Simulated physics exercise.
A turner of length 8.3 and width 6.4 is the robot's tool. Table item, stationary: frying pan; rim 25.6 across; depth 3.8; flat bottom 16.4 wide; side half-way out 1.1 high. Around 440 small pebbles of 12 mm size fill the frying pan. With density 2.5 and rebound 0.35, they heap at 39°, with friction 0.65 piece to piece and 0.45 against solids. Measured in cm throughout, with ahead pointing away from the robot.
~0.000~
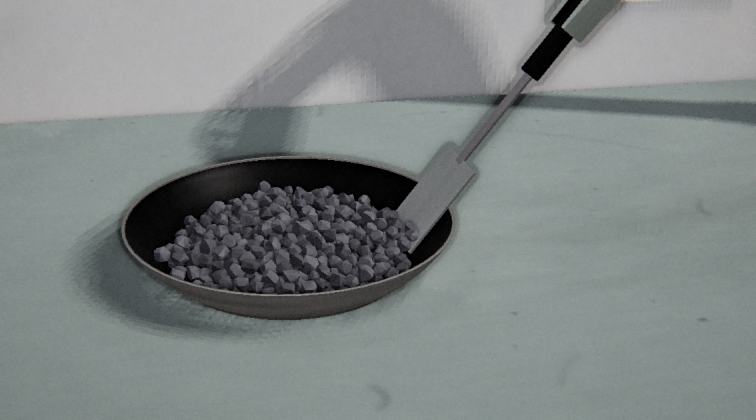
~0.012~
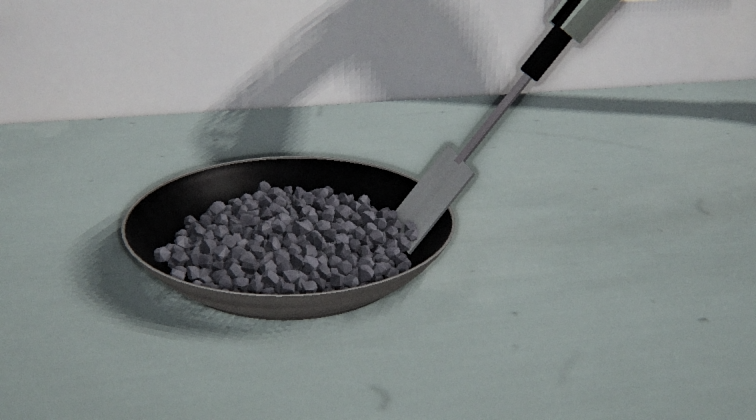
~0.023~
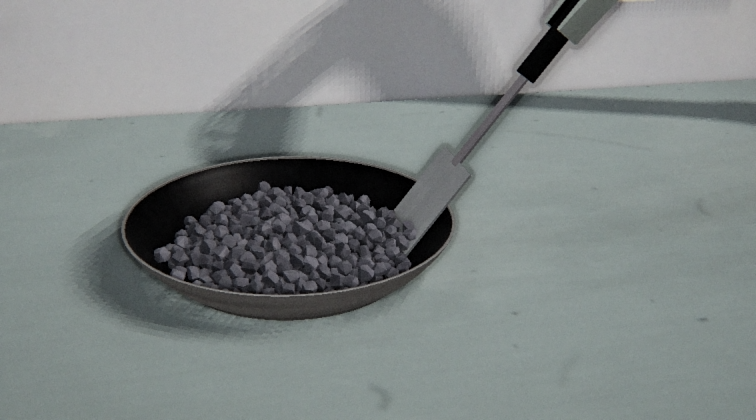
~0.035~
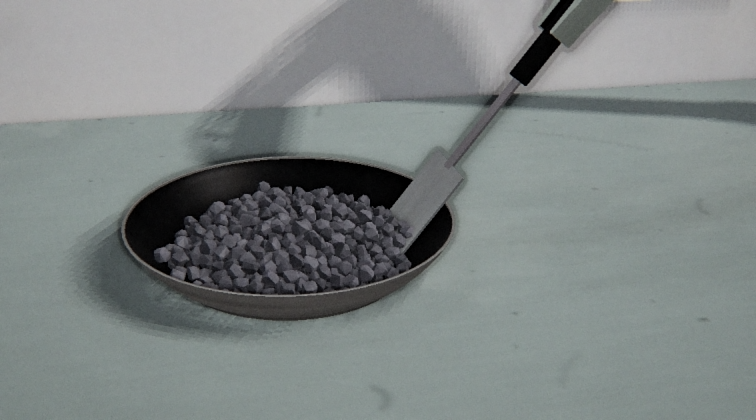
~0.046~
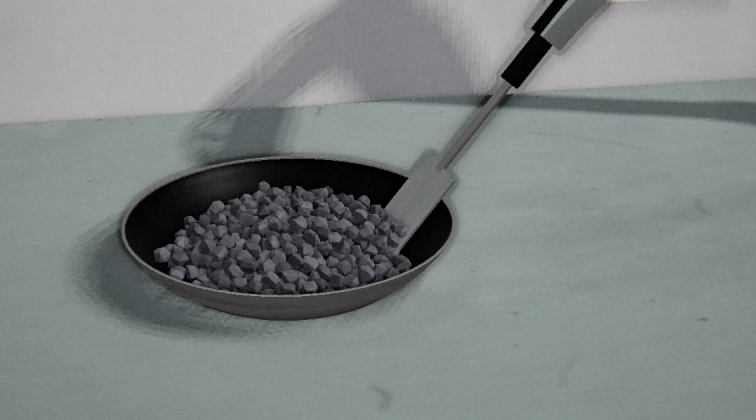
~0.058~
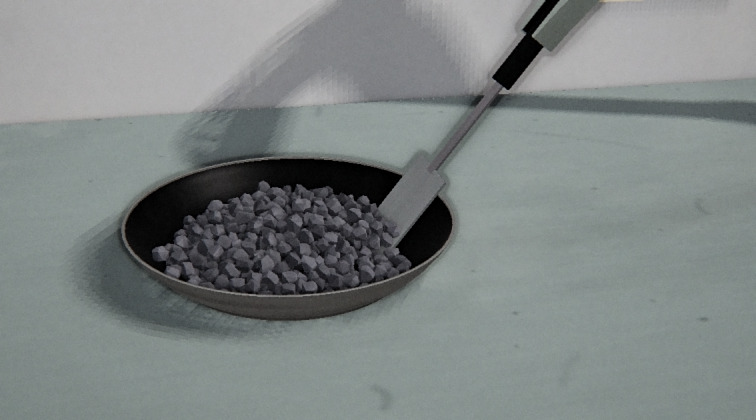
On a pale green tabletop, a gray turner held by a robot's tool arm slid slightly left into a heap of small gray pebbles in a dark frying pan, nudging a few at the edge.
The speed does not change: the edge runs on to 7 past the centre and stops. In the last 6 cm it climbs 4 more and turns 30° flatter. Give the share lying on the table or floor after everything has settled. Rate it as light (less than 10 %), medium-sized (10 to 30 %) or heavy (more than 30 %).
Rated light.
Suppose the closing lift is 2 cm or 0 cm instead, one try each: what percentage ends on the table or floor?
First try about 5 %, second try about 5 %.
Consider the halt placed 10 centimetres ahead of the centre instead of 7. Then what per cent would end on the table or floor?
Then roughly 25 percent would finish on the table or floor.
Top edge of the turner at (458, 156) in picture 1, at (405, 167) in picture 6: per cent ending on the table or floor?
Roughly 25 %.
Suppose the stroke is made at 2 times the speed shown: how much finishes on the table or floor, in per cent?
Roughly 20 per cent.
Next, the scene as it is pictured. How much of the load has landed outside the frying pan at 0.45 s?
Around 5 %.
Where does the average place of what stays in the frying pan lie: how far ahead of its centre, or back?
Some 4.0 cm ahead of the centre.
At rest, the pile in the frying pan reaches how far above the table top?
It reaches roughly 6.0 cm.
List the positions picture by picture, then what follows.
The first frame shows turner top edge at (462, 158), sloping 52°; upper third of the load around (293, 231), from x 160 to 415, top at y 190; 440 in the frying pan.
The second frame shows turner top edge at (461, 159), sloping 52°; upper third of the load around (293, 231), from x 160 to 415, top at y 190.
The third frame shows turner top edge at (458, 160), sloping 52°; upper third of the load around (293, 231), from x 160 to 410, top at y 190.
The fourth frame shows turner top edge at (451, 164), sloping 52°; upper third of the load around (299, 231), from x 160 to 410, top at y 190.
The fifth frame shows turner top edge at (442, 166), sloping 52°; upper third of the load around (299, 231), from x 160 to 405, top at y 190.
The sixth frame shows turner top edge at (434, 168), sloping 52°; upper third of the load around (294, 230), from x 160 to 405, top at y 190; 440 in the frying pan.
By 0.14 s, sloping 52°, highest piece 4 above the table; 440 in the frying pan.
By 0.21 s, sloping 41°, highest piece 6 above the table; 436 in the frying pan, 4 on the blade or in flight.
By 0.45 s, sloping 22°, highest piece 6 above the table; 423 in the frying pan, 17 on the table or floor.
By 1.50 s, sloping 22°, highest piece 6 above the table; 419 in the frying pan, 21 on the table or floor.
Final count, 419 in the frying pan, 21 on the table or floor. That is 5 % on the table or floor.
